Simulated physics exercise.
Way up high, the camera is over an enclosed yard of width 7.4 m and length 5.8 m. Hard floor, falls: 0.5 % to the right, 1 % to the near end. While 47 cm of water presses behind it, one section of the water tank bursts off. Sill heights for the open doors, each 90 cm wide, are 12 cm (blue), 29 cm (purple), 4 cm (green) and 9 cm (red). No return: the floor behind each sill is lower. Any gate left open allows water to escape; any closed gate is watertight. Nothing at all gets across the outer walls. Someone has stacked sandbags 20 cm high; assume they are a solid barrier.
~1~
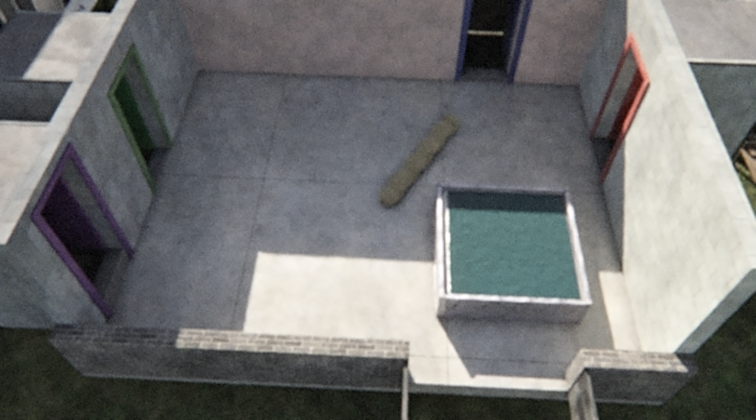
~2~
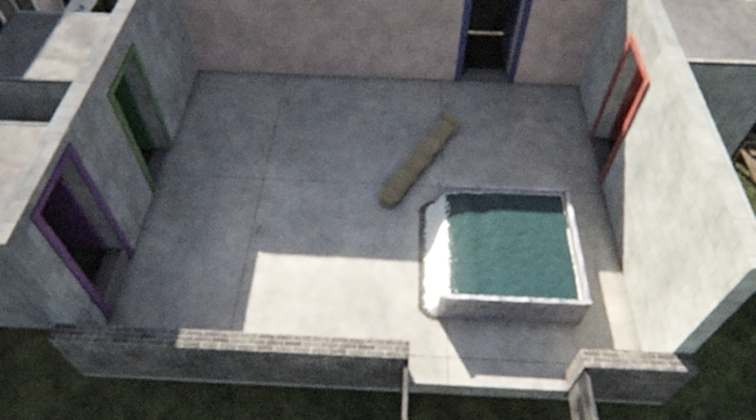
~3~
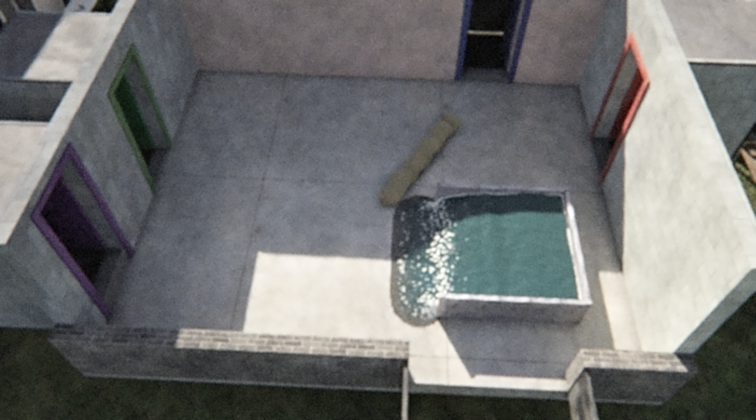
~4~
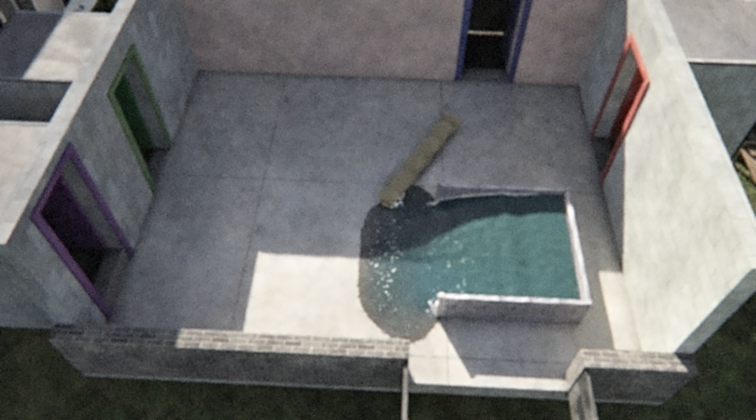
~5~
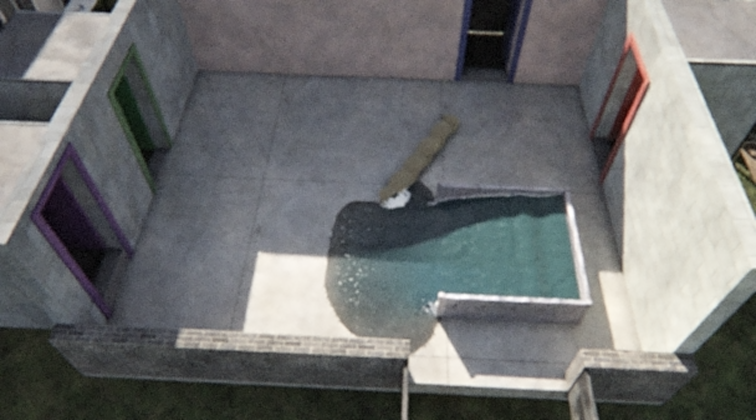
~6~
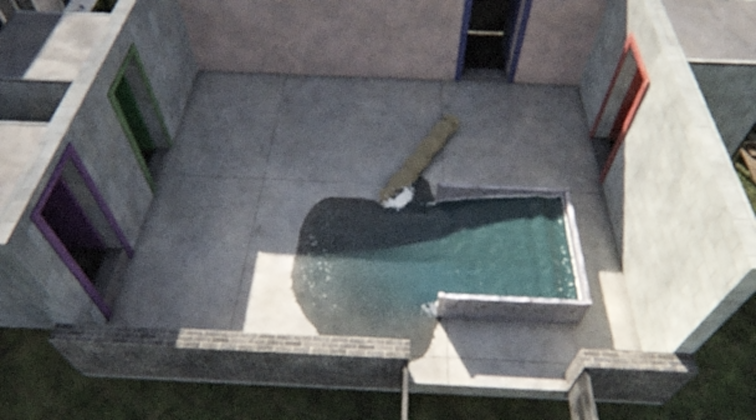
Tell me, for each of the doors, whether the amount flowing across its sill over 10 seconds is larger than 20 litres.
The blue door never breaches the limit. The purple door never breaches the limit. The green door breaches the limit. The red door never breaches the limit.
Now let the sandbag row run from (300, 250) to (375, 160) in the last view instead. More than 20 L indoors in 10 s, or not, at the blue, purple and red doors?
At the blue door the limit is not reached, at the purple door it is not reached, and at the red door it is not reached.
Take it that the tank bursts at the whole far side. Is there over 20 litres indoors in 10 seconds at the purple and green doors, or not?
Purple: Within limit; green: Within limit.
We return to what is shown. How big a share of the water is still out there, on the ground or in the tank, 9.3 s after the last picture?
Some 94 out of every hundred parts.
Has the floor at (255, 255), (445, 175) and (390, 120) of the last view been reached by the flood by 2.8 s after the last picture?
Going in order, covered, then covered, then clear.
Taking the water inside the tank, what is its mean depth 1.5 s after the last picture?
The average depth is around 16 cm.
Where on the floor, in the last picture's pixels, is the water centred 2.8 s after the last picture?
At roughly (300, 259).
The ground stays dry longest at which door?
Blue.
Then, 0.7 s after the last picture water covers 25 % of the floor and is deepest (25 cm) near (397, 205); blue door not reached, purple door not reached, green door not reached, red door not reached.
Then, 1.5 s after the last picture water covers 40 % of the floor and is deepest (20 cm) near (135, 249); blue door not reached, purple door 17 cm at the sill, 0 L in, green door not reached, red door not reached.
Then, 2.8 s after the last picture water covers 45 % of the floor and is deepest (26 cm) near (138, 351); blue door not reached, purple door 23 cm at the sill, 0 L in, green door 11 cm at the sill, 20 L in, red door not reached.
Then, 5.3 s after the last picture water covers 55 % of the floor and is deepest (12 cm) near (328, 324); blue door not reached, purple door 9 cm at the sill, 0 L in, green door 6 cm at the sill, 53 L in, red door 2 cm at the sill, 0 L in.
Then, 9.3 s after the last picture water covers 90 % of the floor and is deepest (10 cm) near (430, 135); blue door 5 cm at the sill, 0 L in, purple door 3 cm at the sill, 0 L in, green door 3 cm at the sill, 57 L in, red door 2 cm at the sill, 0 L in.
